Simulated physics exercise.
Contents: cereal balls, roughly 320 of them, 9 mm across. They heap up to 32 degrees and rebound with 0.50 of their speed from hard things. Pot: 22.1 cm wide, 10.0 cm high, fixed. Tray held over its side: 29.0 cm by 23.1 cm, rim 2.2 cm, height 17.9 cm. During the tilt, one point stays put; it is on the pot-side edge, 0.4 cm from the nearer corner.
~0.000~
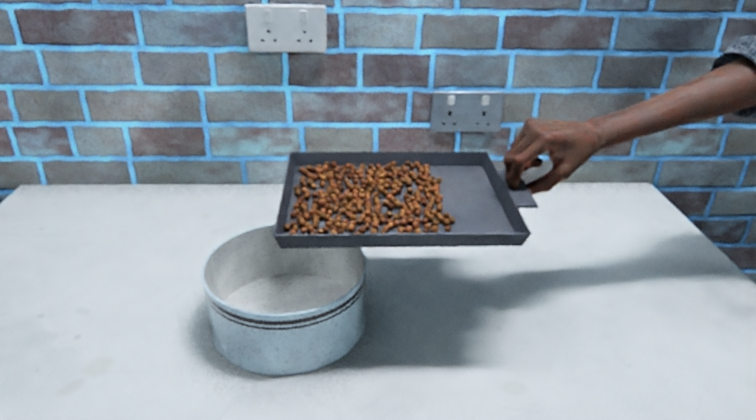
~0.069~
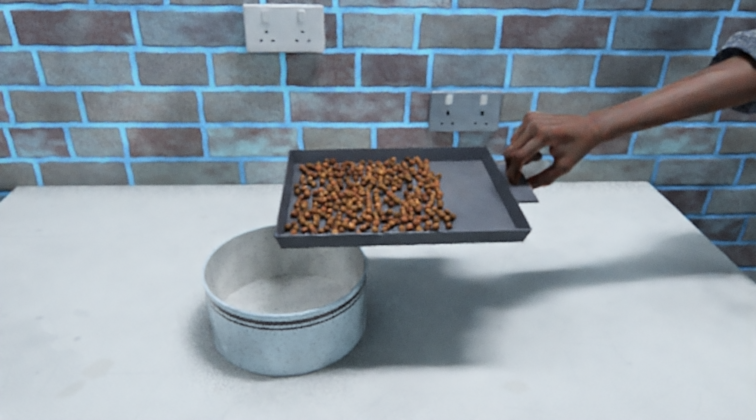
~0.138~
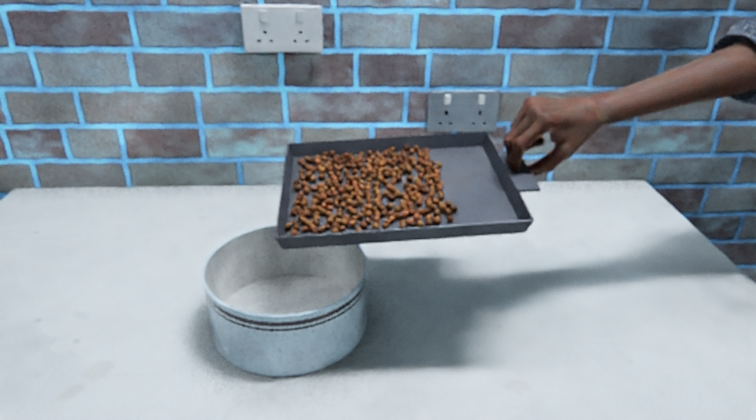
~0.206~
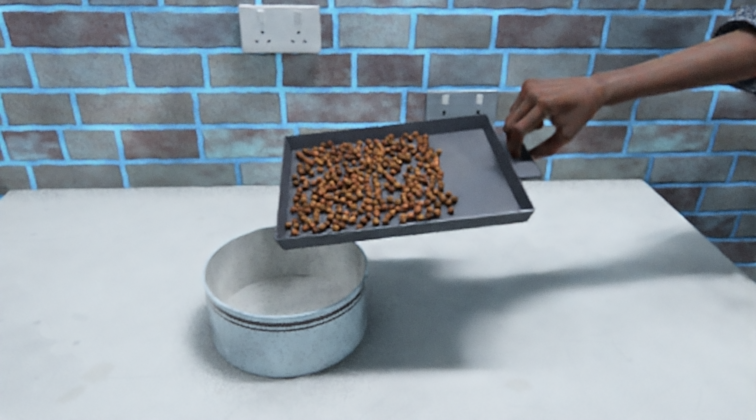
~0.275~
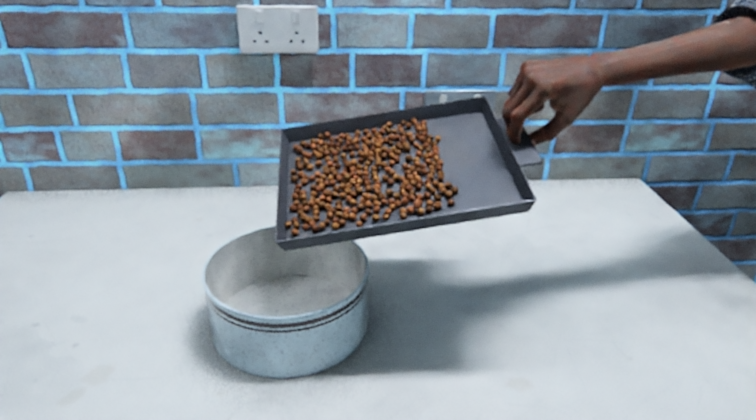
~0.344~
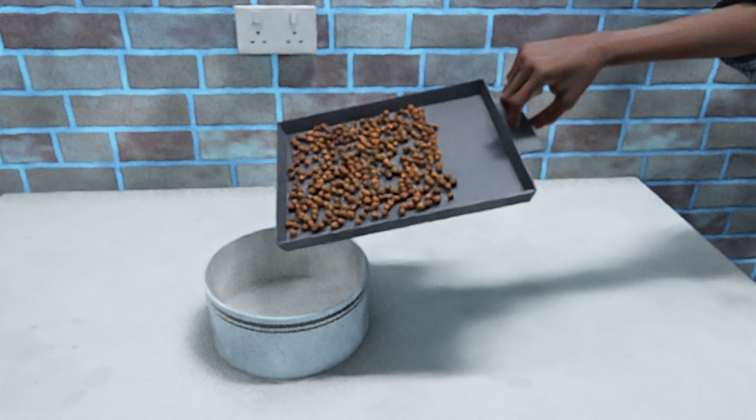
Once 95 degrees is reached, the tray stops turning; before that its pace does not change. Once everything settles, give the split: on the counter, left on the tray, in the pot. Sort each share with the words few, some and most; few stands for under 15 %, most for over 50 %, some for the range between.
The shares come out as follows. Counter: Most. Tray: Few. Pot: Few.
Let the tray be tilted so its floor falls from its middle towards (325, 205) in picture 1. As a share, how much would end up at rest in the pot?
Near 70 percent, give or take.
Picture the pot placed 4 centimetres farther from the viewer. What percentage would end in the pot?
About 0 %.
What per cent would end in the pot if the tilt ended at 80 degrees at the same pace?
It would land at about 5 percent.
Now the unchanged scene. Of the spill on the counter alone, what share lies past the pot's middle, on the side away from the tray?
Some 90 per cent.
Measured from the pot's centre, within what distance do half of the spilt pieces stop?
Close to 20 cm, give or take.
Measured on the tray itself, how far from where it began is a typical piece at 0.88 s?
Displacement on the tray: About 5 cm.
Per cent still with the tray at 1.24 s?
Roughly 100 per cent.
Then, at 0.88 s, tilt 55 degrees; the tray holds 100 %, the pot 0 %.
After 1.24 s, tilt 79 degrees; the tray holds 100 %, the pot 0 %.
After 1.69 s, tilt 95 degrees; the tray holds 5 %, the pot 0 %.
By 2.4 s all is still; counter 100 %, tray 0 %, pot 0 %.
